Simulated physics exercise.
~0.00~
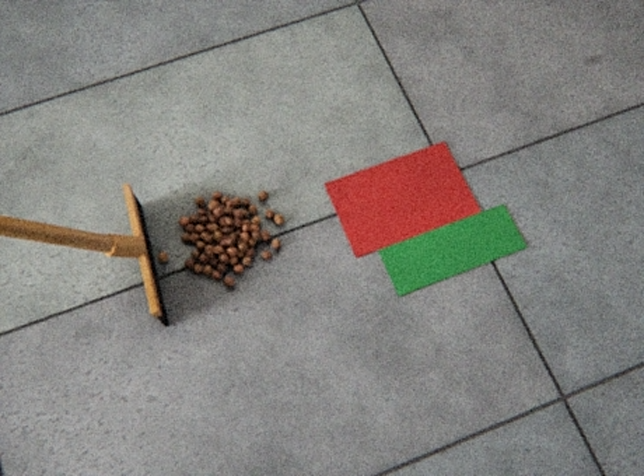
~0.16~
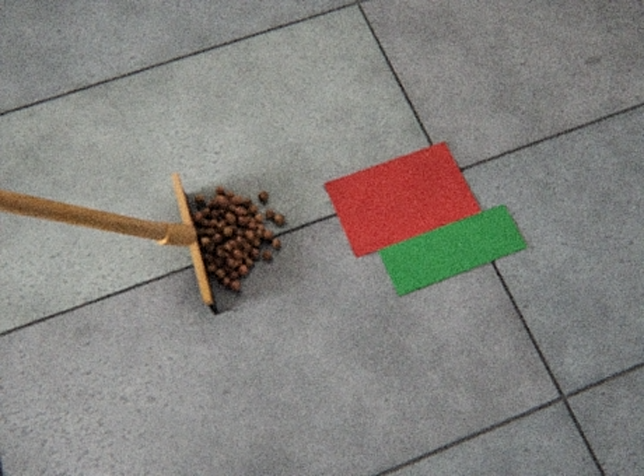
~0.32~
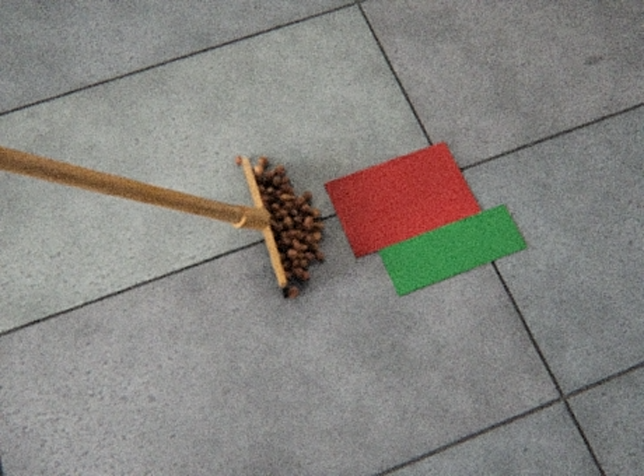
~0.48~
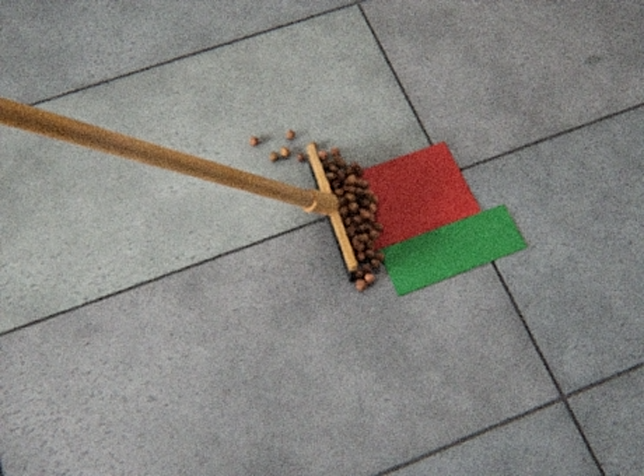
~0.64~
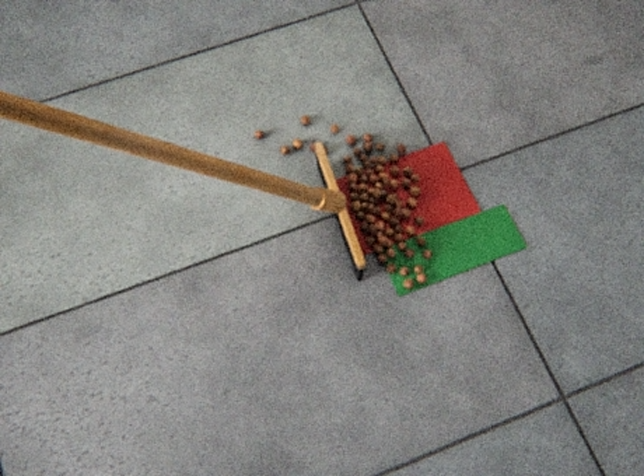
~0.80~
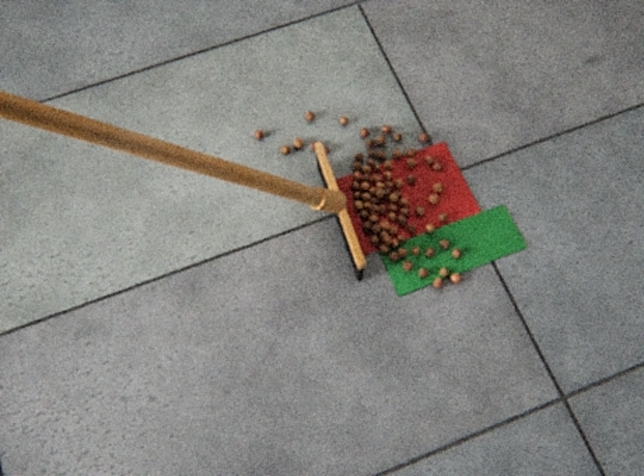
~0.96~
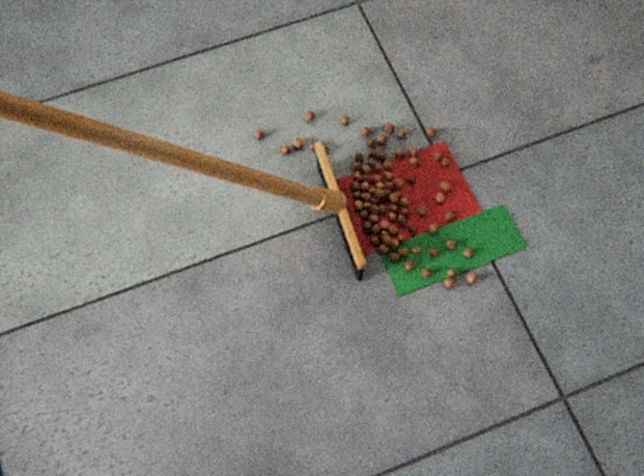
The clip shows a wooden-handled squeegee pushing a pile of hazelnuts rightward across gray tiles toward red and green mats, then stopping at the red mat's edge as the nuts spread and settle, mostly on red, with some on green and others on bare tile.
